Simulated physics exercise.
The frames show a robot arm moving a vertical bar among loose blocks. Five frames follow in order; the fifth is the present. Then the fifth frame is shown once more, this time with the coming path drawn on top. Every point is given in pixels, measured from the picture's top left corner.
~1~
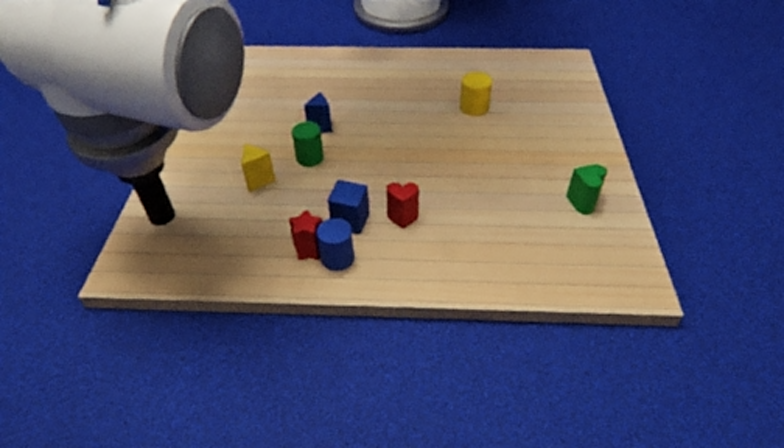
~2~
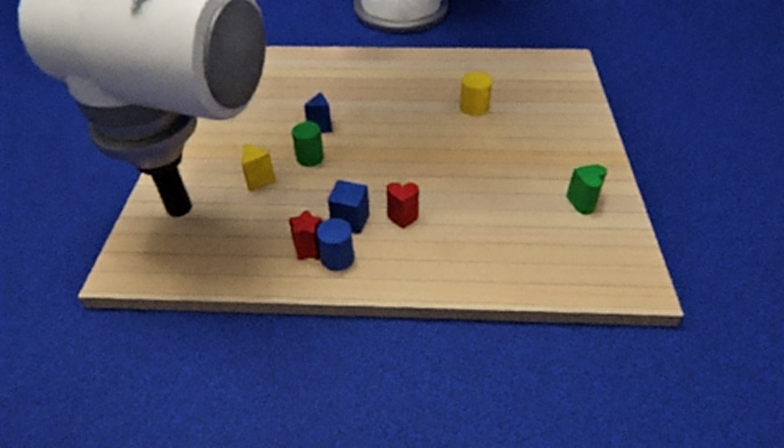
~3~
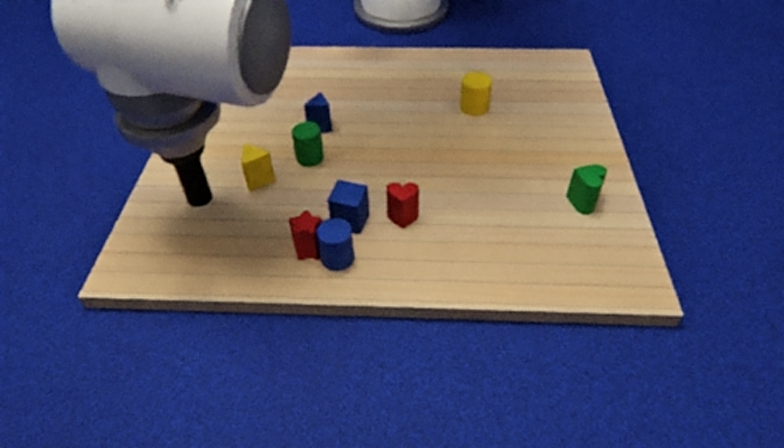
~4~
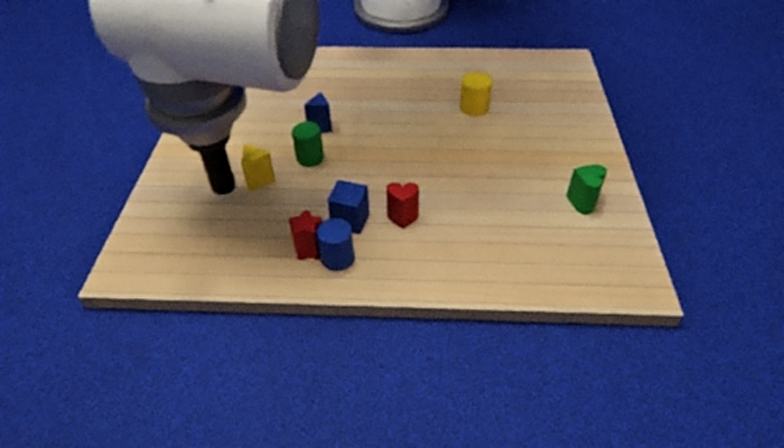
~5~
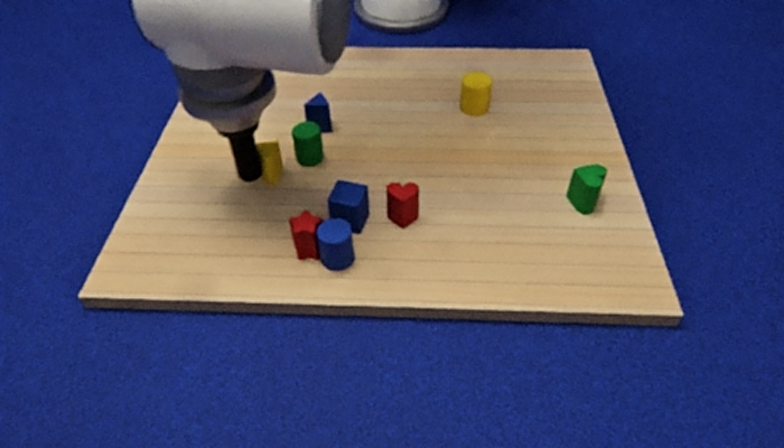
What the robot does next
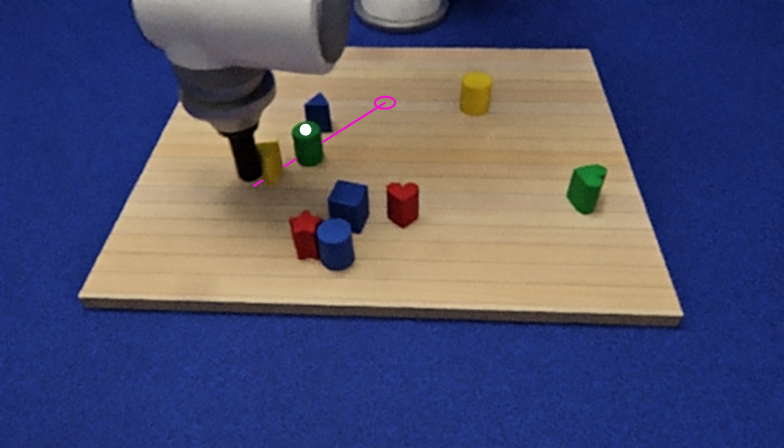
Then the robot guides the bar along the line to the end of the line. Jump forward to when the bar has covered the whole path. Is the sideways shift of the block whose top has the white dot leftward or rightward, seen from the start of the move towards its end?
Out to the right.
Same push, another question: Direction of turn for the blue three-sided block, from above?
It spins with the clock.
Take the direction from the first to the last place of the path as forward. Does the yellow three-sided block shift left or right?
Facing from start to end, it will go to the left.
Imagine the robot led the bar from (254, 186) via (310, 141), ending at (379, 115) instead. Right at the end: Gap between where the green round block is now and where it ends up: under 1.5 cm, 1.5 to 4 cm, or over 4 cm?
Movement: 1.5 to 4 cm.
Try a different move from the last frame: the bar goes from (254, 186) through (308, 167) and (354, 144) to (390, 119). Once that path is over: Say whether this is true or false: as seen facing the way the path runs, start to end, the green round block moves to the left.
The statement is true.
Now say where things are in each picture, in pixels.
In the first frame, lower end of the bar at (163, 217), tops of blocks, yellow three-sided block at (252, 153), green round block at (306, 130), blue three-sided block at (317, 100).
In the second frame, bar at (180, 209), blocks as before.
In the third frame, bar at (200, 199), blocks as before.
In the fourth frame, bar at (224, 187), blocks as before.
In the fifth frame, bar at (251, 174), yellow three-sided block at (264, 148), green round block at (306, 130), blue three-sided block at (317, 100).
The drawn path runs straight from (254, 186) to (385, 103); the dot is on the green round block.
On the path given first. One third of the way, bar at (301, 143); yellow three-sided block at (300, 114), turned 20° anticlockwise; green round block at (325, 120).
Two thirds of the way, bar at (345, 116); yellow three-sided block at (307, 105), turned 85° anticlockwise; green round block at (362, 109); blue three-sided block at (318, 95), turned 20° clockwise.
At the end, bar at (385, 91); yellow three-sided block at (307, 105), turned 85° anticlockwise; green round block at (362, 109); blue three-sided block at (318, 95), turned 20° clockwise.
